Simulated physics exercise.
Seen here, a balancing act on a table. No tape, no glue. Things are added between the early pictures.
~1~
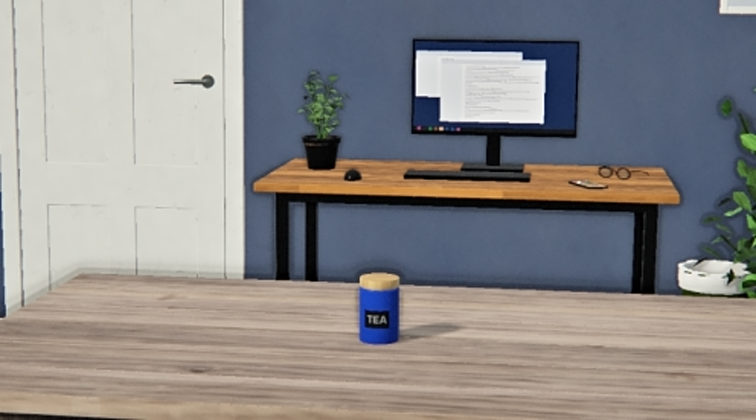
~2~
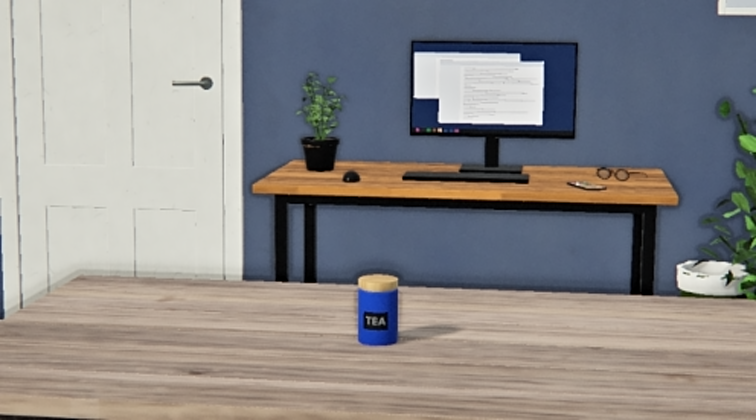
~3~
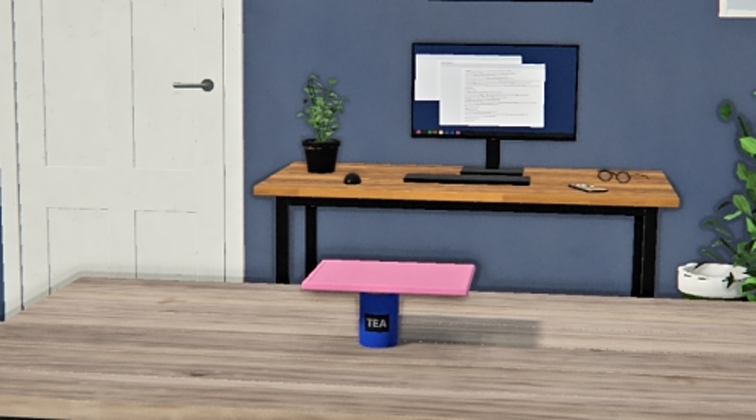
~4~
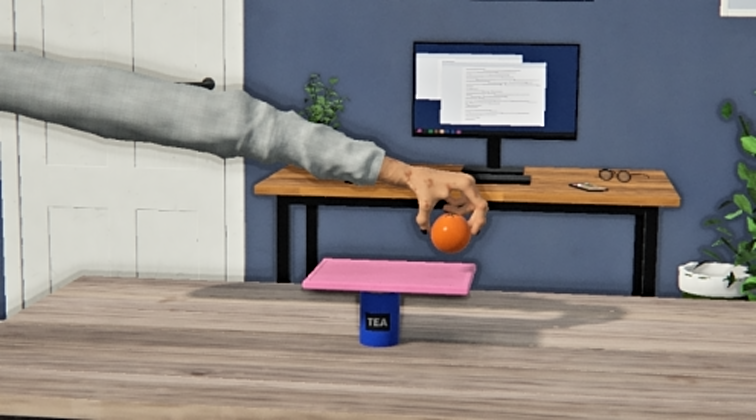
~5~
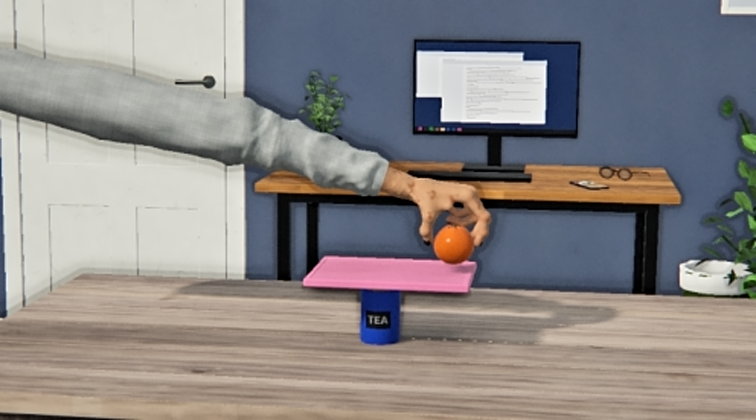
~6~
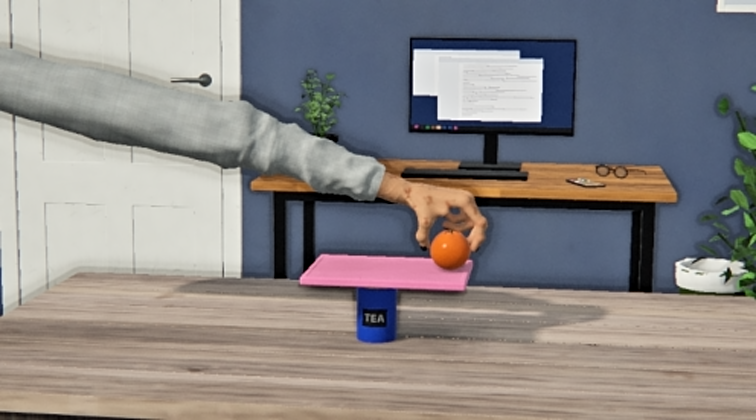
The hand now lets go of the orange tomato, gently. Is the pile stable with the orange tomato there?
It loses its balance.
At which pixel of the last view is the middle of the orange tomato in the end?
Around (534, 325).
Then, 0.40 s past the last view, orange tomato now fallen; pink lid rocked 57° from its first pose.
Then, 0.60 s past the last view, pink lid now fallen.
Finally, fallen, pink lid and orange tomato; blue jar still in place. Final places as the last picture's camera would see them, orange tomato near (534, 326). The stack comes apart.
